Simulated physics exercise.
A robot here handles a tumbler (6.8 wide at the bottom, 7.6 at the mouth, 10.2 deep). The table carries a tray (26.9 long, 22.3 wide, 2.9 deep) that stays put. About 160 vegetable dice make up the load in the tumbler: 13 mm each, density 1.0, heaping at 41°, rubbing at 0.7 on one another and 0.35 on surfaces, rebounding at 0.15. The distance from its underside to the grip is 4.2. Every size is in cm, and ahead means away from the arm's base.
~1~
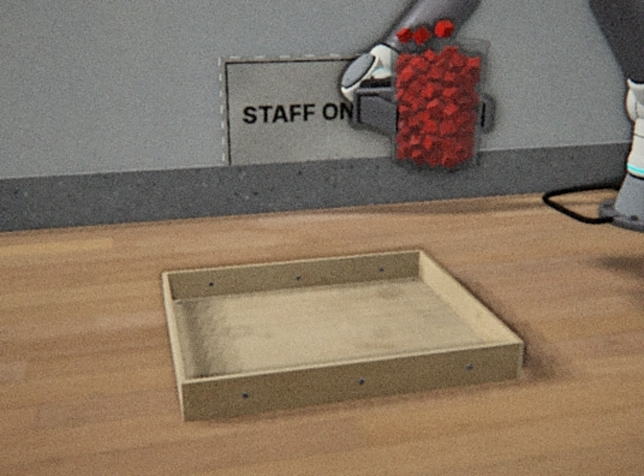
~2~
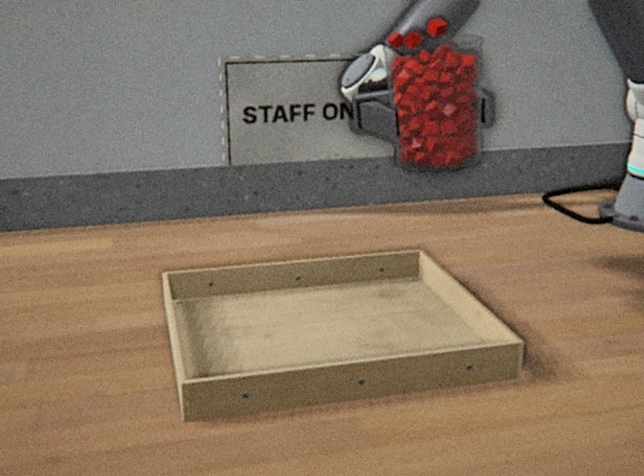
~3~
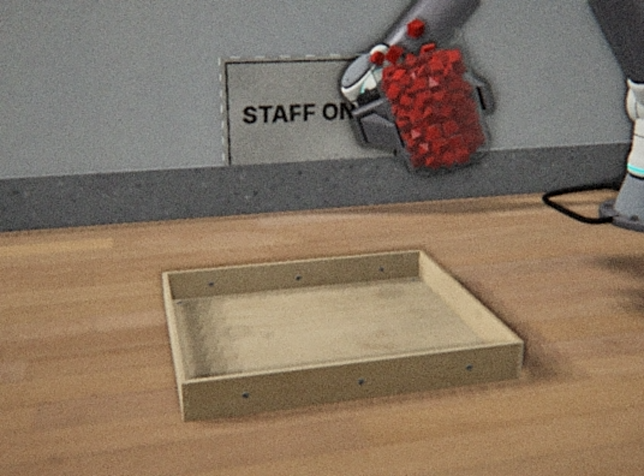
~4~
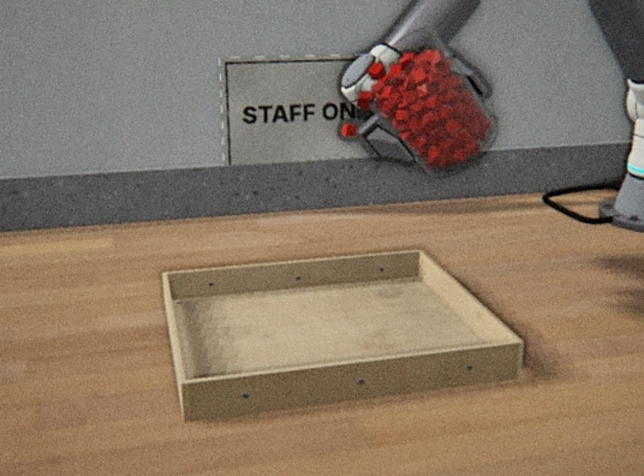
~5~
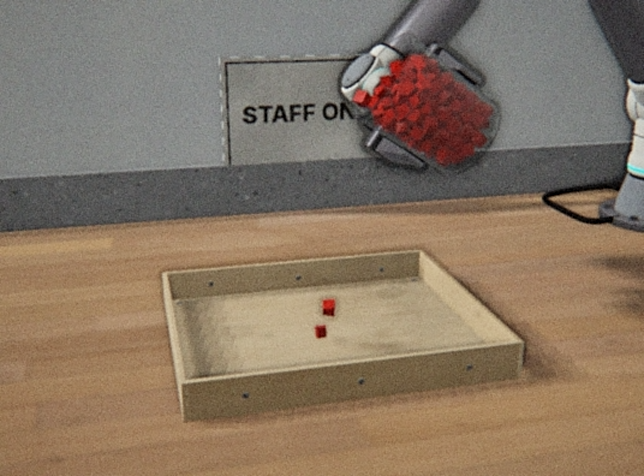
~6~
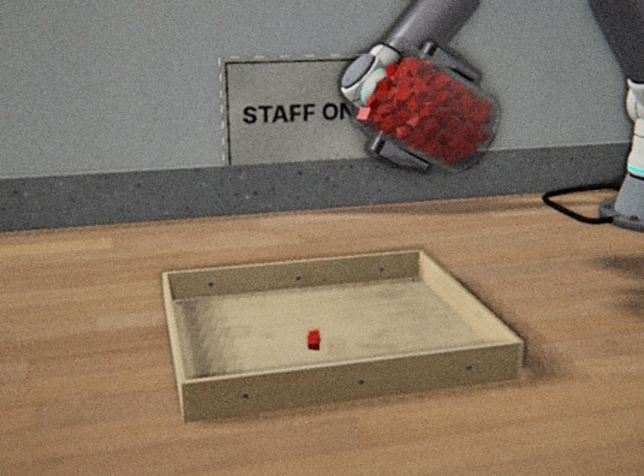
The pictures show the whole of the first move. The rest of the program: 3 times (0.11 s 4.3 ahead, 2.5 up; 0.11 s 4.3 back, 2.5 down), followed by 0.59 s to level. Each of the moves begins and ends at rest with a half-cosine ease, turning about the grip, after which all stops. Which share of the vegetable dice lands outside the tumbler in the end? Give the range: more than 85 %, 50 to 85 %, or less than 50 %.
The range is 50 to 85 %.
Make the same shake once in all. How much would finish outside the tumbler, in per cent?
45 per cent.
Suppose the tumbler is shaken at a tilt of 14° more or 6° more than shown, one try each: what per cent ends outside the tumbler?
First try near 85 %, second near 75 %.
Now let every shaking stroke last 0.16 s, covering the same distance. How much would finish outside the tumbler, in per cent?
I'd expect close to 25 per cent then.
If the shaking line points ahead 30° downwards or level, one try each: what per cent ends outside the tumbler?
You'd get about 15 per cent with the first setting and about 35 per cent with the second.
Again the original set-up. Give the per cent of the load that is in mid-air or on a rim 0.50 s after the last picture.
My guess is some 16 in a hundred.
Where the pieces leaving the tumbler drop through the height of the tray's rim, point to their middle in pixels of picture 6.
Close to pixel (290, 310).
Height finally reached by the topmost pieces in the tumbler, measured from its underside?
The top sits some 7.0 cm up.
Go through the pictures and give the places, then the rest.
The first picture shows the tumbler middle at (437, 105), level; upper third of the load around (439, 74), from x 400 to 475, top at y 30; 158 in the tumbler.
The second picture shows the tumbler middle at (436, 105), tilted 6° forward; upper third of the load around (437, 74), from x 395 to 470, top at y 30.
The third picture shows the tumbler middle at (433, 106), tilted 21° forward; upper third of the load around (428, 75), from x 380 to 475, top at y 30.
The fourth picture shows the tumbler middle at (430, 107), tilted 40° forward; upper third of the load around (423, 81), from x 350 to 485, top at y 55; 156 in the tumbler, 2 in flight or on a rim.
The fifth picture shows the tumbler middle at (429, 109), tilted 55° forward; upper third of the load around (419, 88), from x 320 to 485, top at y 60; 156 in the tumbler, 2 in the tray.
The sixth picture shows the tumbler middle at (428, 110), tilted 61° forward; upper third of the load around (420, 90), from x 315 to 485, top at y 65; 156 in the tumbler, 2 in the tray.
Then, 0.50 s on, tilted 61° forward, highest piece 22 above the table; 72 in the tumbler, 61 in the tray, 25 in flight or on a rim.
Then, 1.00 s on, tilted 23° forward, highest piece 24 above the table; 103 in the tray, 54 in the tumbler, 1 on the table or floor.
Then, 1.45 s on, level, highest piece 23 above the table; 103 in the tray, 54 in the tumbler, 1 on the table or floor.
Then, 2.50 s on, level, highest piece 23 above the table; 103 in the tray, 54 in the tumbler, 1 on the table or floor.
In the end, 103 in the tray, 54 in the tumbler, 1 on the table or floor. That is 66 % outside the tumbler.
